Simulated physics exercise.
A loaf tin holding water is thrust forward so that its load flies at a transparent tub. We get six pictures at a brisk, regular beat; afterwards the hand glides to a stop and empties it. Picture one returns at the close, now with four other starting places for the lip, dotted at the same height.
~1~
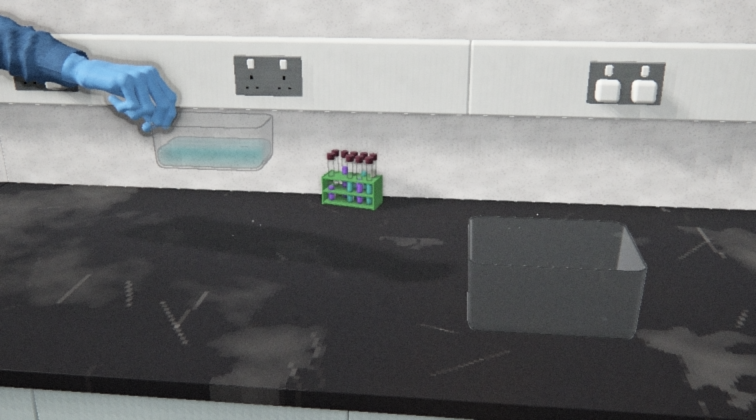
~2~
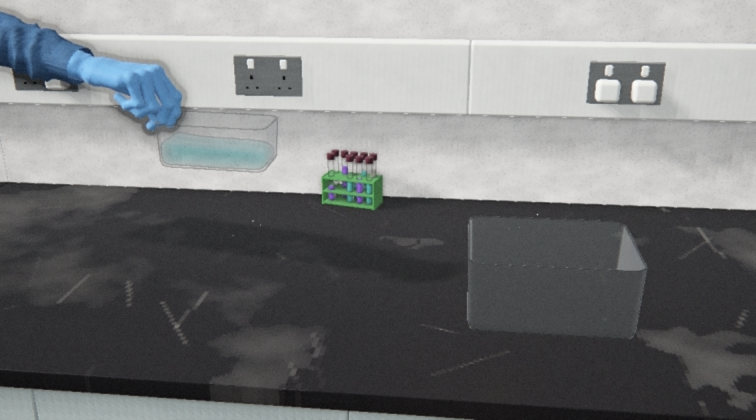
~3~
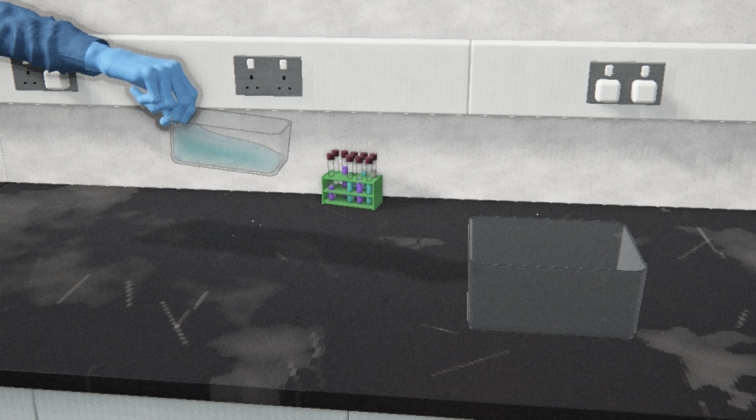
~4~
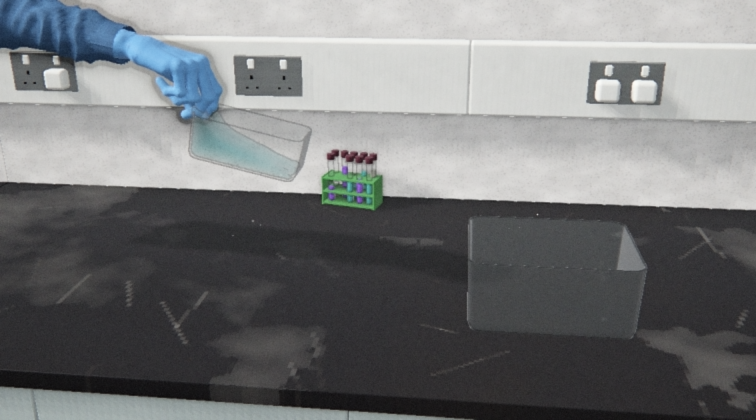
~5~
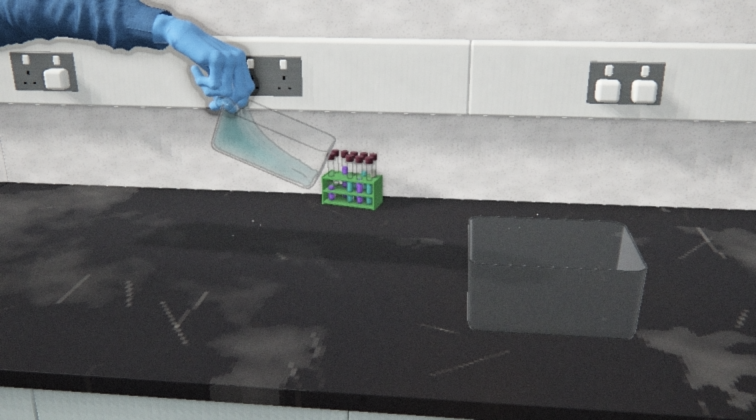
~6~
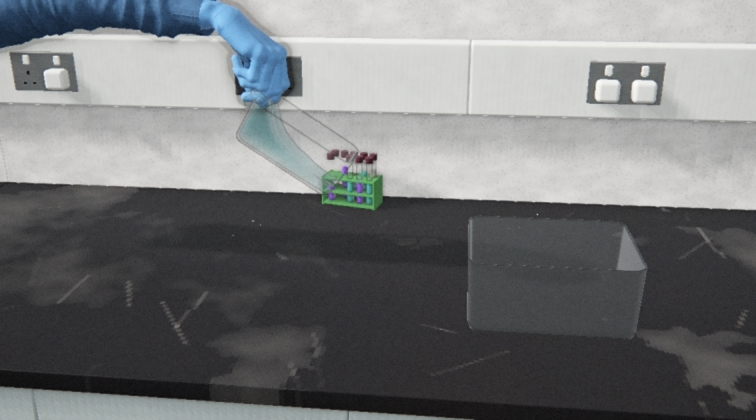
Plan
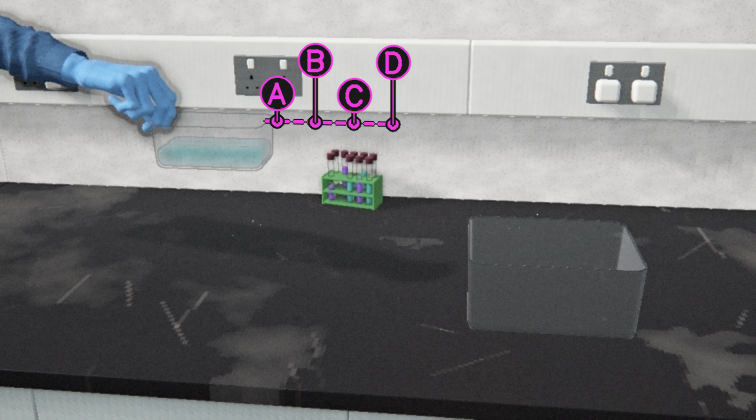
A clear rectangular container of pale blue water, held by a blue-gloved hand, moves right above a dark counter, then tilts increasingly steeply as water runs over its lower rim near a tube rack; a transparent tub stands still at right.
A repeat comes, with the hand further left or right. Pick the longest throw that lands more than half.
B will do.
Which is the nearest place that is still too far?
Place A.
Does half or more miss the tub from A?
Yes.
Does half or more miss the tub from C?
No.
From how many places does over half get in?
Three.
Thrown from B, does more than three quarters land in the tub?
No, less.
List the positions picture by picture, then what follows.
The first picture shows upright, lip at (266, 121); tub from (467, 327) to (635, 337); nothing has left yet.
The second picture shows upright, lip at (271, 122); nothing has left yet.
The third picture shows tipped about 6°, lip at (285, 127); nothing has left yet.
The fourth picture shows tipped about 13°, lip at (306, 134); water is over the rim, down to (208, 109).
The fifth picture shows tipped about 22°, lip at (331, 144); water is over the rim, down to (241, 106).
The sixth picture shows tipped about 33°, lip at (355, 155); water is over the rim, down to (253, 104).
On the marked copy, A at (277, 121); B at (315, 122); C at (354, 123); D at (393, 124).
With A, about 25 % lands in the tub, 70 % falls short and 5 % goes beside or beyond.
With B, about 65 % lands in the tub, 32 % falls short and 3 % goes beside or beyond.
With C, about 82 % lands in the tub, 10 % falls short and 9 % goes beside or beyond.
With D, about 76 % lands in the tub, 4 % falls short and 20 % goes beside or beyond.
